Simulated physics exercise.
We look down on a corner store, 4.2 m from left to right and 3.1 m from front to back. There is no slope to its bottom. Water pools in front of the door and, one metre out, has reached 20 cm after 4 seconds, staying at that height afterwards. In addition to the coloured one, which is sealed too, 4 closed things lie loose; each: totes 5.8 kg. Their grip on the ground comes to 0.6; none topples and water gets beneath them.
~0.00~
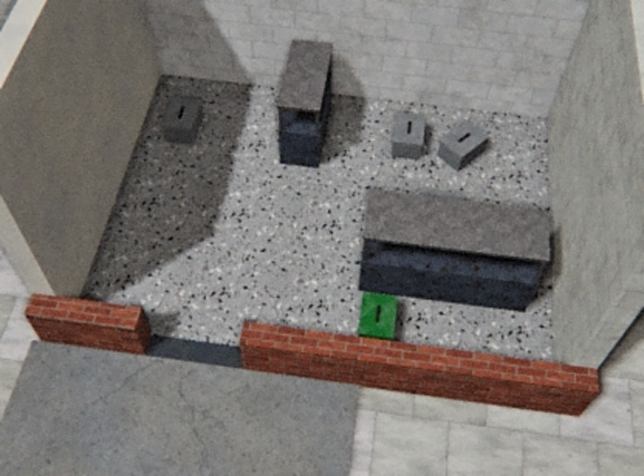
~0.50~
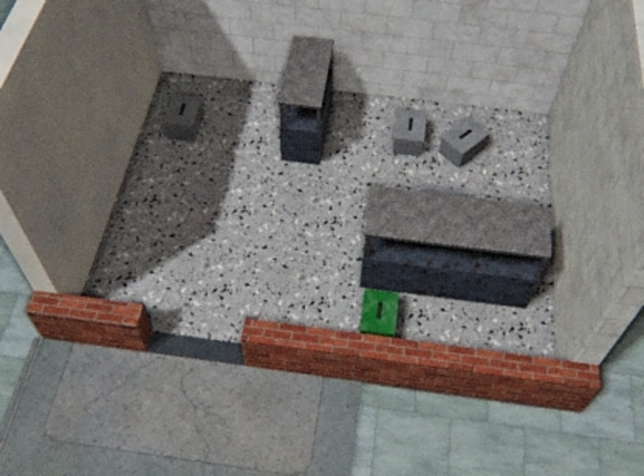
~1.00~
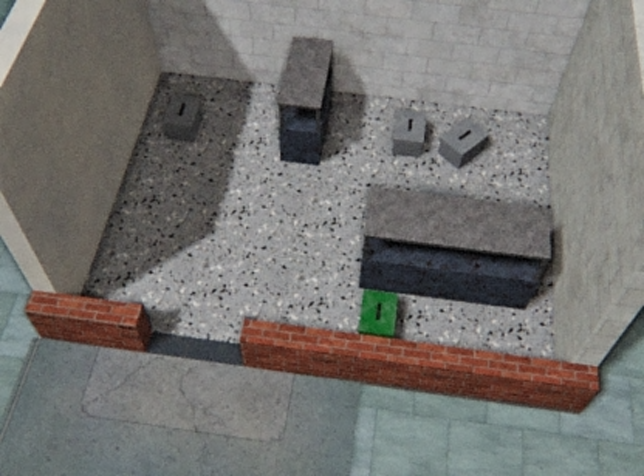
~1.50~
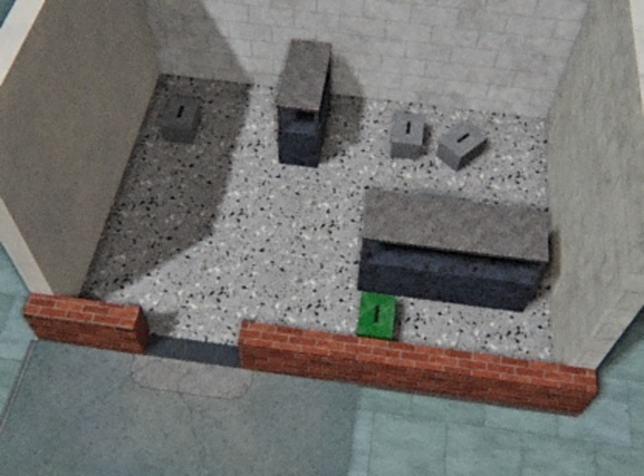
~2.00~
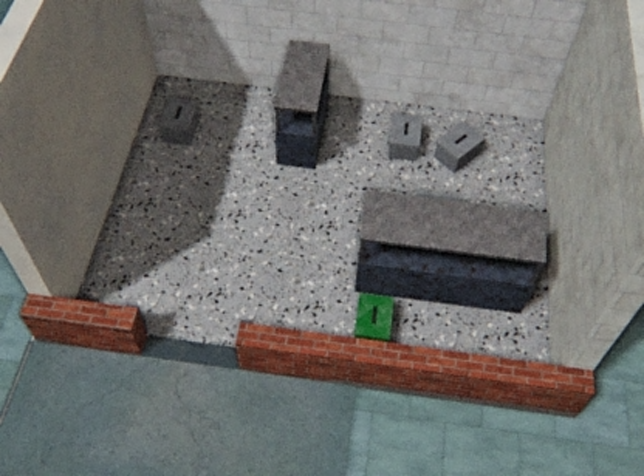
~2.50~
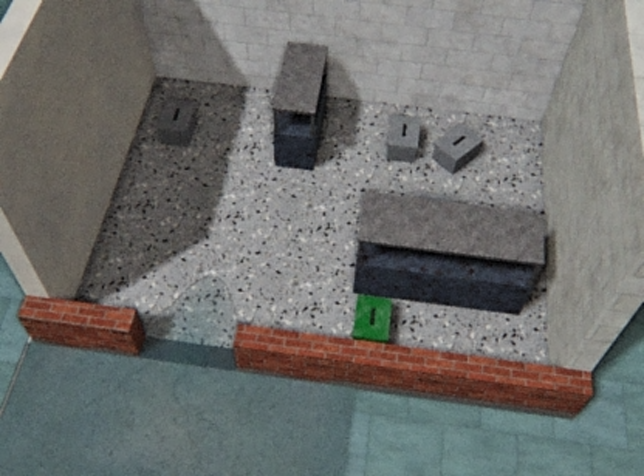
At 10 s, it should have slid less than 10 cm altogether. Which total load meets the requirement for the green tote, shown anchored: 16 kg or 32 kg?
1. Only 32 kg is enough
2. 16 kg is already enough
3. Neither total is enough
(2) 16 kg is already enough.
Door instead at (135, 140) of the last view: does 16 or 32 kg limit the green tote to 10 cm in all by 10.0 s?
Result: The lesser mass is plenty.
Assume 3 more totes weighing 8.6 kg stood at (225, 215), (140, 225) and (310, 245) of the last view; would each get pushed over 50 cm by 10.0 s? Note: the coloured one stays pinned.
Spot one crosses the limit, spot two crosses the limit, spot three stays inside.
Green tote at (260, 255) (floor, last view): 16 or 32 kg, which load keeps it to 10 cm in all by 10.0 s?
Here the lighter suffices.
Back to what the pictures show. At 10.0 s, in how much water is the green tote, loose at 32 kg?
Depth: Approx. 1 cm.
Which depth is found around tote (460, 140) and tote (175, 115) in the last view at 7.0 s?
I'd put it at 2 cm and 11 cm respectively.
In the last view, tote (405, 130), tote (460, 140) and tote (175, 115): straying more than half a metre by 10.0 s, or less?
Results in sequence: Threshold exceeded; threshold not reached; threshold exceeded.
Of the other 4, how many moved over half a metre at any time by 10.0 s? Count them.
It works out to 2.
After 3.5 s the green tote would be 0 cm from its start with 16 kg and 0 cm from its start with 32 kg; 0 cm of water round it then.
After 4.5 s the green tote would be 0 cm from its start with 16 kg and 0 cm from its start with 32 kg; 0 cm of water round it then.
After 7.0 s the green tote would be 0 cm from its start with 16 kg and 0 cm from its start with 32 kg; 1 cm of water round it then.
After 10.0 s the green tote would be 0 cm from its start with 16 kg and 0 cm from its start with 32 kg; 1 cm of water round it then.
